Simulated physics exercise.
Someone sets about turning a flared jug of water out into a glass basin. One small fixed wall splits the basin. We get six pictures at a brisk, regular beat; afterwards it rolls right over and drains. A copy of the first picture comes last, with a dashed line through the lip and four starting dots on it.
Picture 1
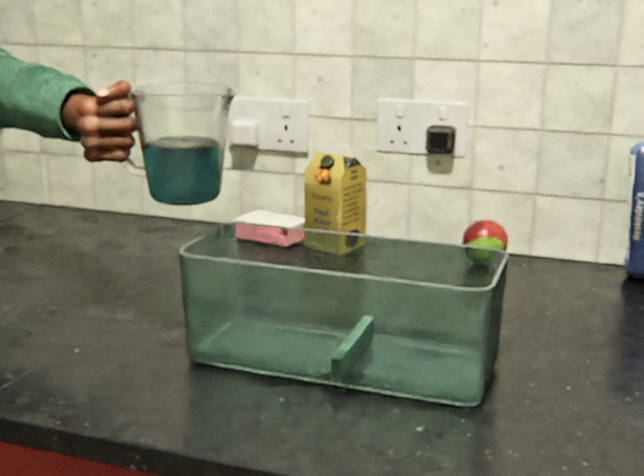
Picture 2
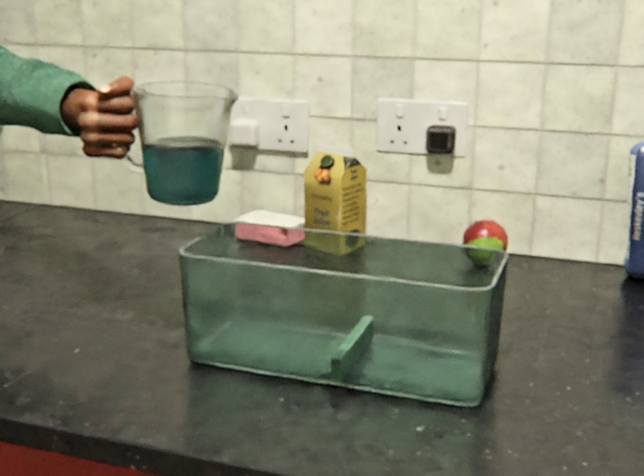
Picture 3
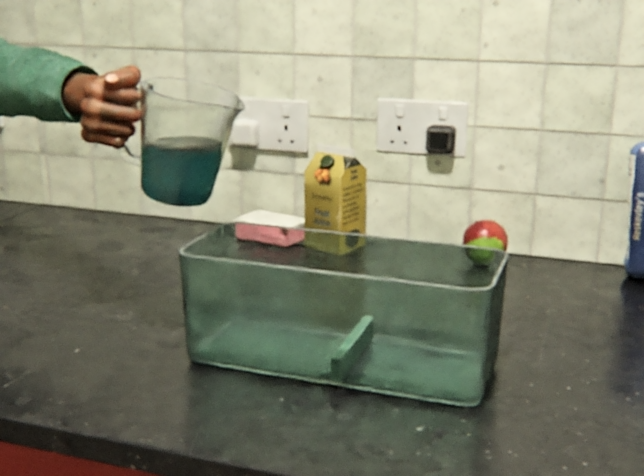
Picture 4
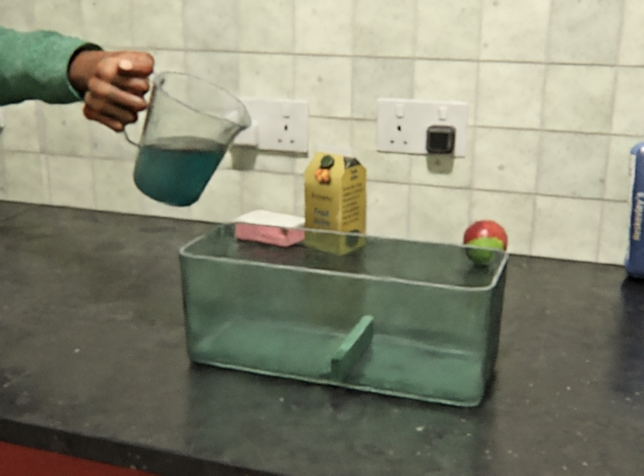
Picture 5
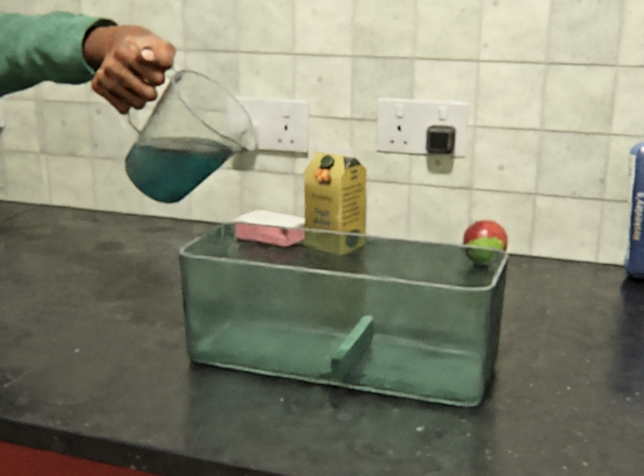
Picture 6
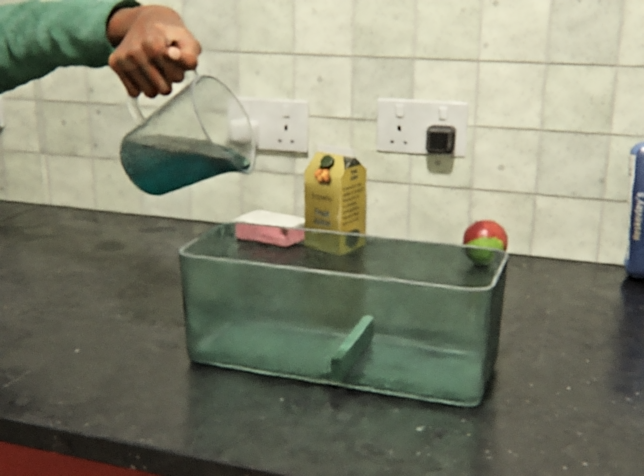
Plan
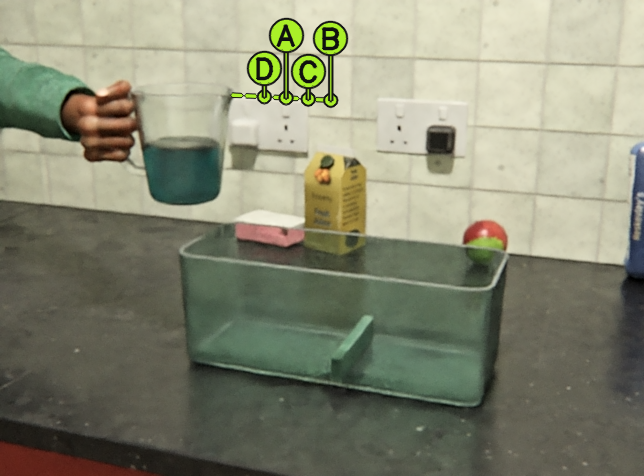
In this clip, a hand at the left holds a clear jug of blue liquid above a glass basin on a dark countertop, then steadily tilts it to the right until the liquid lies close to the rim.
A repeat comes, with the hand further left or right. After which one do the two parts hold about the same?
Use place C.
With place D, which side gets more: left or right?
The left one.
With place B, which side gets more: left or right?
More ends on the right.
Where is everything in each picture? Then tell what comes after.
The first frame shows upright, lip at (232, 95); basin from (189, 357) to (483, 404); top of the wall at (354, 335); nothing has left yet.
The second frame shows tipped about 3°, lip at (235, 98); nothing has left yet.
The third frame shows tipped about 12°, lip at (241, 108); nothing has left yet.
The fourth frame shows tipped about 26°, lip at (249, 125); nothing has left yet.
The fifth frame shows tipped about 42°, lip at (252, 148); nothing has left yet.
The sixth frame shows tipped about 61°, lip at (249, 171); nothing has left yet.
In lime, A at (286, 97); B at (330, 100); C at (308, 99); D at (264, 96).
For place A, about 87 % ends left of the wall and 11 % right of it.
For place B, about 14 % ends left of the wall and 85 % right of it.
For place C, about 48 % ends left of the wall and 52 % right of it.
For place D, about 86 % ends left of the wall and 12 % right of it.
